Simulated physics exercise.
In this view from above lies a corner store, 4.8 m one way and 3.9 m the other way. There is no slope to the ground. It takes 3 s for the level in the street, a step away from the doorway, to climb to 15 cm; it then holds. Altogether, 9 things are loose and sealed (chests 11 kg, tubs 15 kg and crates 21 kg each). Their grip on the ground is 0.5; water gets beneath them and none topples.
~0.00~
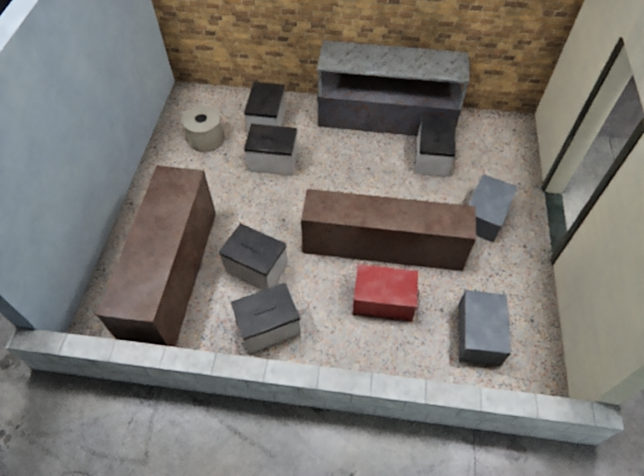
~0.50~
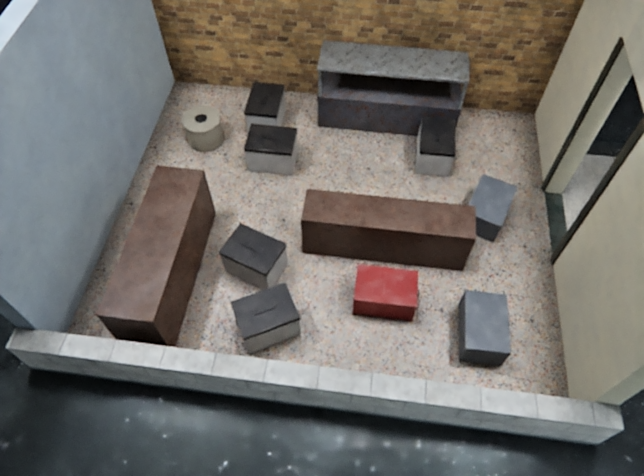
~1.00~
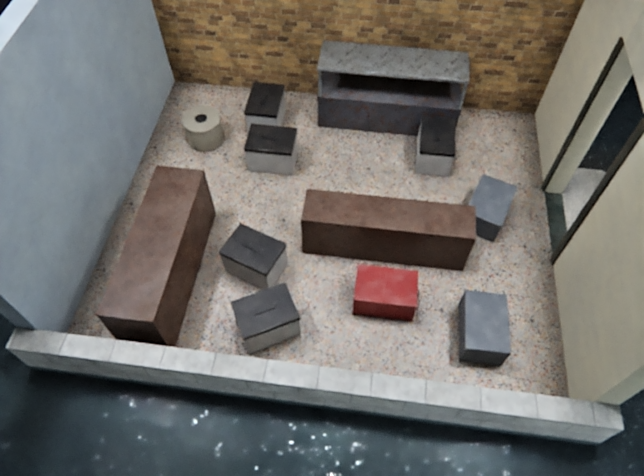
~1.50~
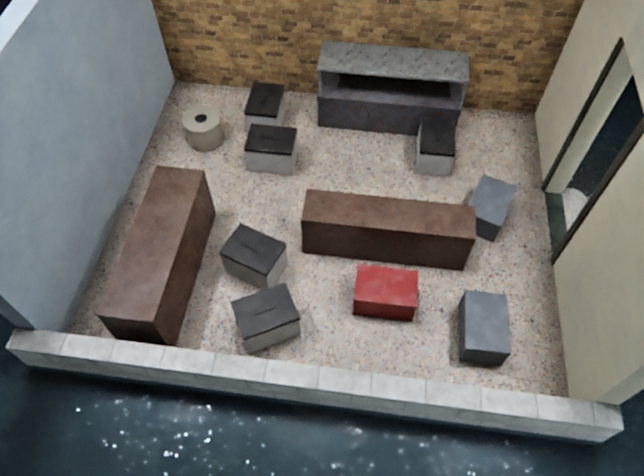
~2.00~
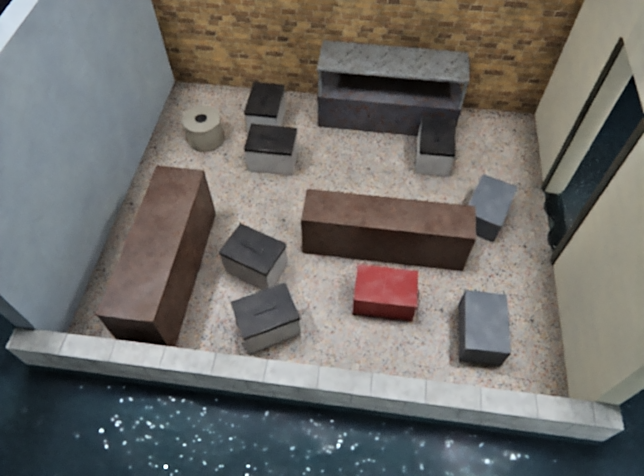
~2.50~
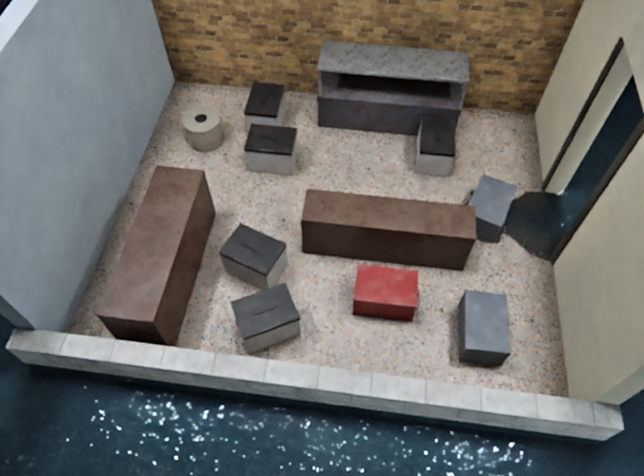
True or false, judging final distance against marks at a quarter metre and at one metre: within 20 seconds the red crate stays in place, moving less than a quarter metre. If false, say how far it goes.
True.
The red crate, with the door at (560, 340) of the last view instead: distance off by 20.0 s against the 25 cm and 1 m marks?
Outcome: The red crate moves far off.
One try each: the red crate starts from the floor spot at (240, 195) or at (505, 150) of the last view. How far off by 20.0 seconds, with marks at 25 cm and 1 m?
First try it goes a bit, second try it hardly moves at all.
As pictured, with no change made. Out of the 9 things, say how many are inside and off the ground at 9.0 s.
0 at that moment.
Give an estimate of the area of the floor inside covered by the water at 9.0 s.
Close to 12.0 m2, I'd say.
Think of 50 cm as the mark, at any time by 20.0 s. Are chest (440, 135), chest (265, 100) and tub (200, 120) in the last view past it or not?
The first is higher, the second higher and the third lower.
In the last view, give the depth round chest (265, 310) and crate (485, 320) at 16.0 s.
Depth approx. 6 cm / 6 cm.
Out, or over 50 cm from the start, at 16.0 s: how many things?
At that moment it comes to 4.
After 4.0 s the red crate is near (387, 285), 0.0 m from its start, aground; 0 afloat.
After 9.0 s the red crate is near (387, 285), 0.0 m from its start, aground; 0 afloat.
After 16.0 s the red crate is near (387, 285), 0.0 m from its start, aground; 5 afloat.
After 20.0 s the red crate is near (391, 282), 0.1 m from its start, afloat; 8 afloat.
